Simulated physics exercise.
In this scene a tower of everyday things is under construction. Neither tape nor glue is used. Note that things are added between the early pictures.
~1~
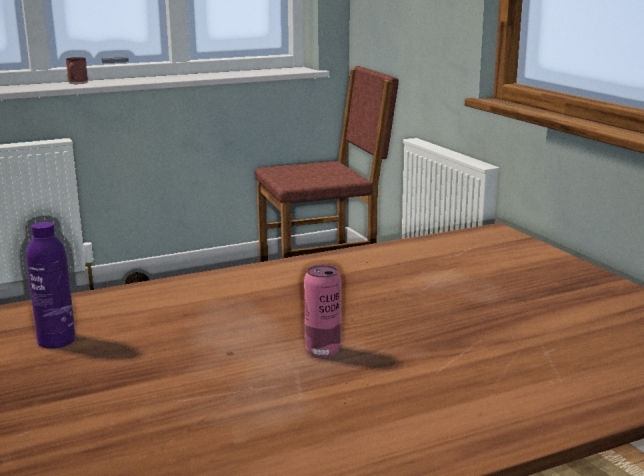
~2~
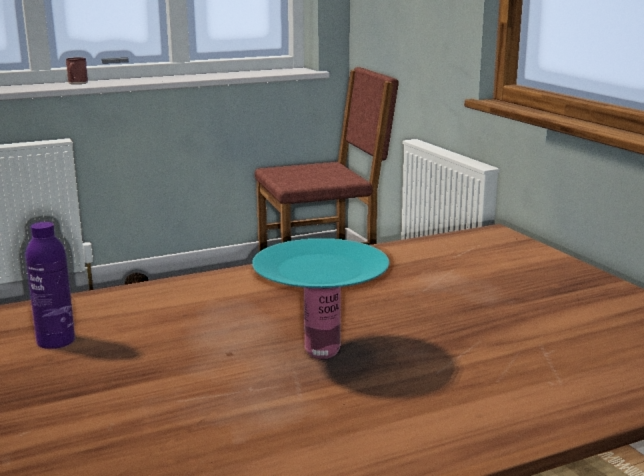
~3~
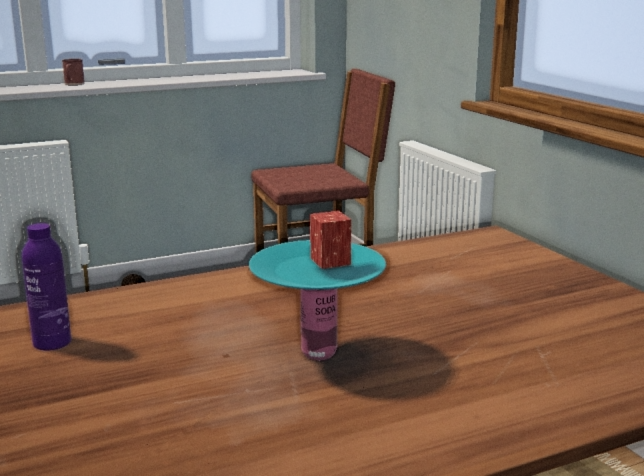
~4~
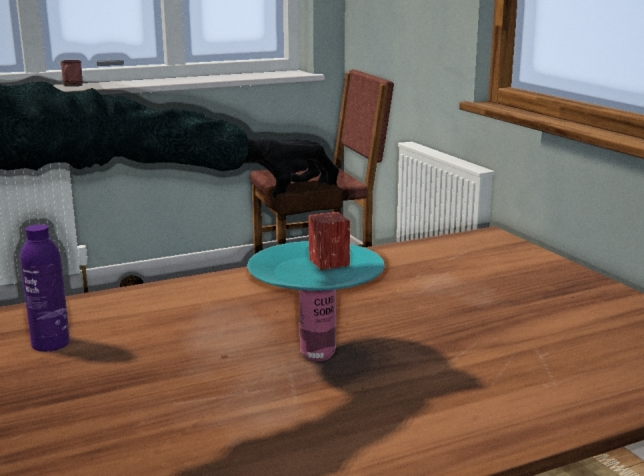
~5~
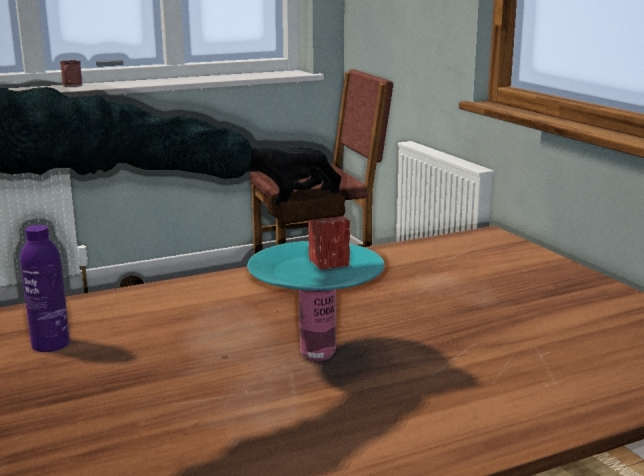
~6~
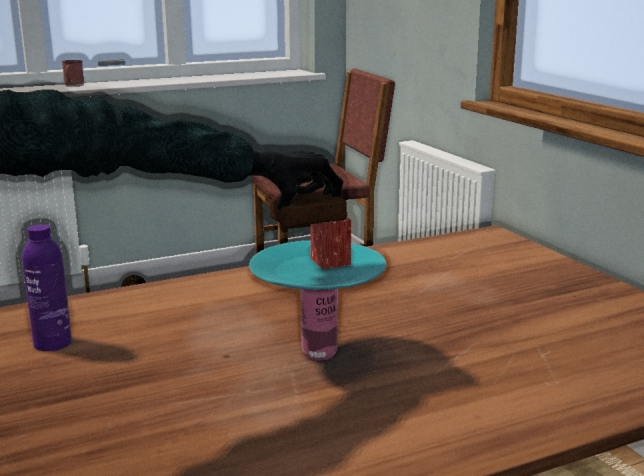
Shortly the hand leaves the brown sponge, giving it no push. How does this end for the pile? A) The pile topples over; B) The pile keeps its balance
The pile topples over.
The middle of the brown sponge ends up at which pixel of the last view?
It finishes at about (230, 379).
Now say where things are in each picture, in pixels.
In the first picture, the last thing is not in view yet; purple bottle (50, 284).
In the second picture, the last thing is not in view yet; turquoise plate (321, 265).
In the third picture, the last thing is not in view yet; purple bottle (46, 286).
The fourth picture shows still above its spot; brown sponge (303, 197); turquoise plate (316, 268).
The fifth picture shows still above its spot; brown sponge (306, 205); purple bottle (44, 288).
The sixth picture shows set down, still held; brown sponge (308, 209); turquoise plate (318, 267).
Then, 0.50 s later than the last frame, brown sponge now fallen.
Then, 0.70 s later than the last frame, things are still on the move.
When it is over, fallen, brown sponge; the other 4 as before. End places, in pixels of the last picture, brown sponge near (229, 379). The pile gives way.
